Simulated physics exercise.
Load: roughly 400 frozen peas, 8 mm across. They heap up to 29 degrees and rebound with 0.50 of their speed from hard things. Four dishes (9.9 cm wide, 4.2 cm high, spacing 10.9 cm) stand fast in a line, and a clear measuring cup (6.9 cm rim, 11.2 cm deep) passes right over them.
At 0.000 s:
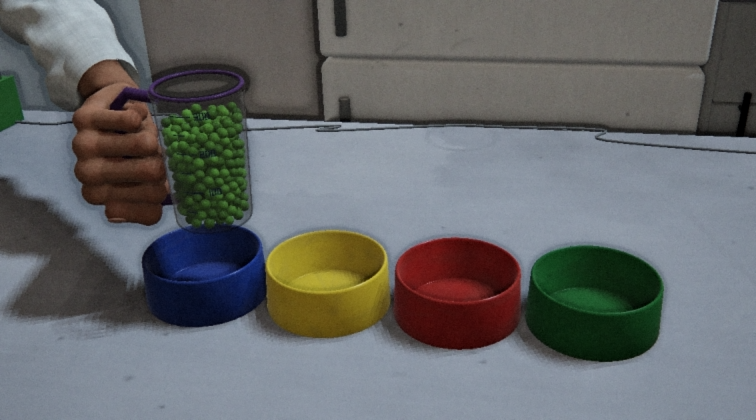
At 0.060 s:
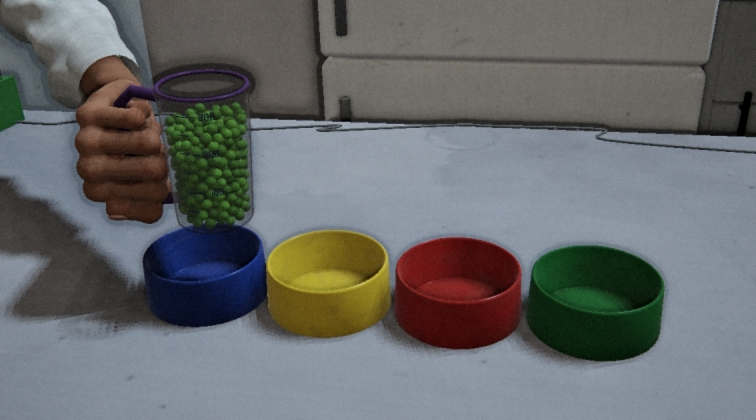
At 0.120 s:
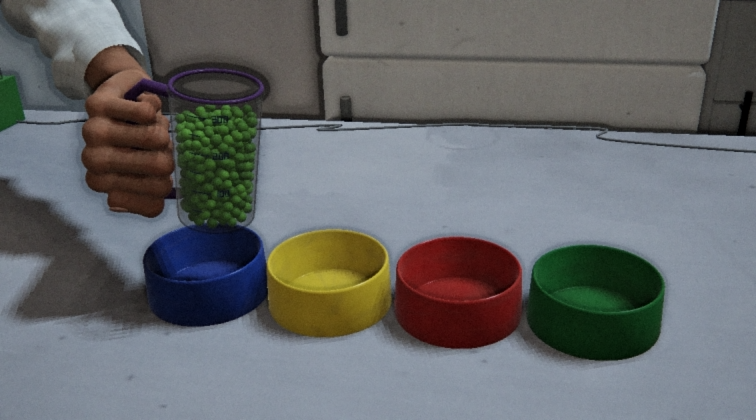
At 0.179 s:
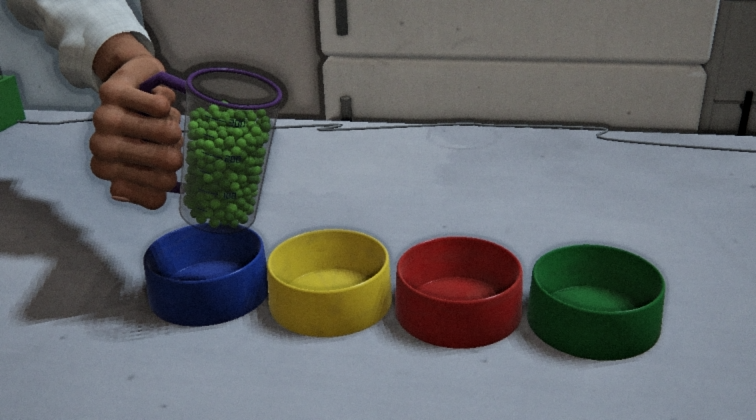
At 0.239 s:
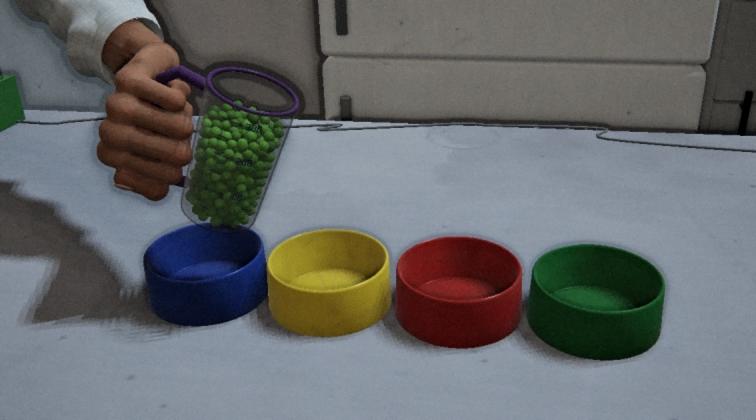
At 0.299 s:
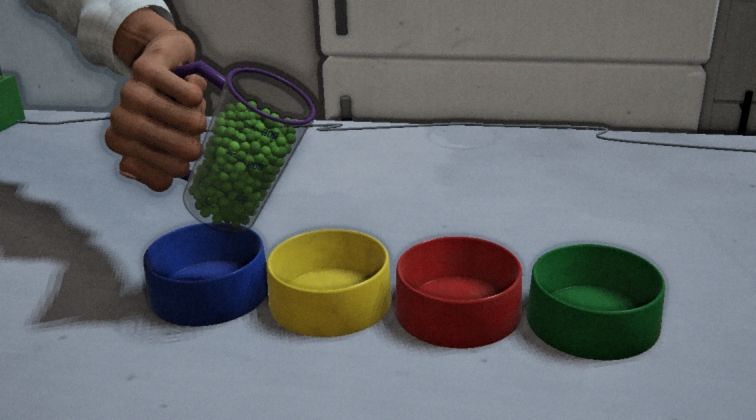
On a pale tabletop in front of light cabinets, a hand holds a clear measuring cup of green peas upright above a row of blue, yellow, red and green dishes. The hand moves slightly right and steadily tilts the cup rightward, the peas shifting inside while the dishes stay still.
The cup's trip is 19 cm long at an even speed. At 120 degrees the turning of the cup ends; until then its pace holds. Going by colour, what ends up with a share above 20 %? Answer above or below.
Red dish: Above; blue dish: Below; green dish: Below; yellow dish: Below; on the counter: Below.
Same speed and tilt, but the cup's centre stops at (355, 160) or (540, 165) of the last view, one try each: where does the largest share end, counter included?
The winner: Red, then red.
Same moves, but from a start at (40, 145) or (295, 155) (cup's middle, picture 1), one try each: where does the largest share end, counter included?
Most goes to: Yellow; green.
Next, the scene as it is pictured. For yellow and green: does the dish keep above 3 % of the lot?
Yellow no, green yes.
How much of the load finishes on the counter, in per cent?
Roughly 10 per cent.
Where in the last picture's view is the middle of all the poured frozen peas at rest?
At about (480, 296).
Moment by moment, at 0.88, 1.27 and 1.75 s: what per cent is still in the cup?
About 95, 20, 0.
After 0.88 s, tilt 99 degrees; cup holds 95 %.
Then, at 1.27 s, tilt 120 degrees; cup holds 20 %, red 75 %.
After 1.75 s, tilt 120 degrees; cup holds 0 %, red 75 %, green 10 %.
By 2.2 s all is still; red 75 %, blue 0 %, green 10 %, yellow 0 %, counter 10 %.
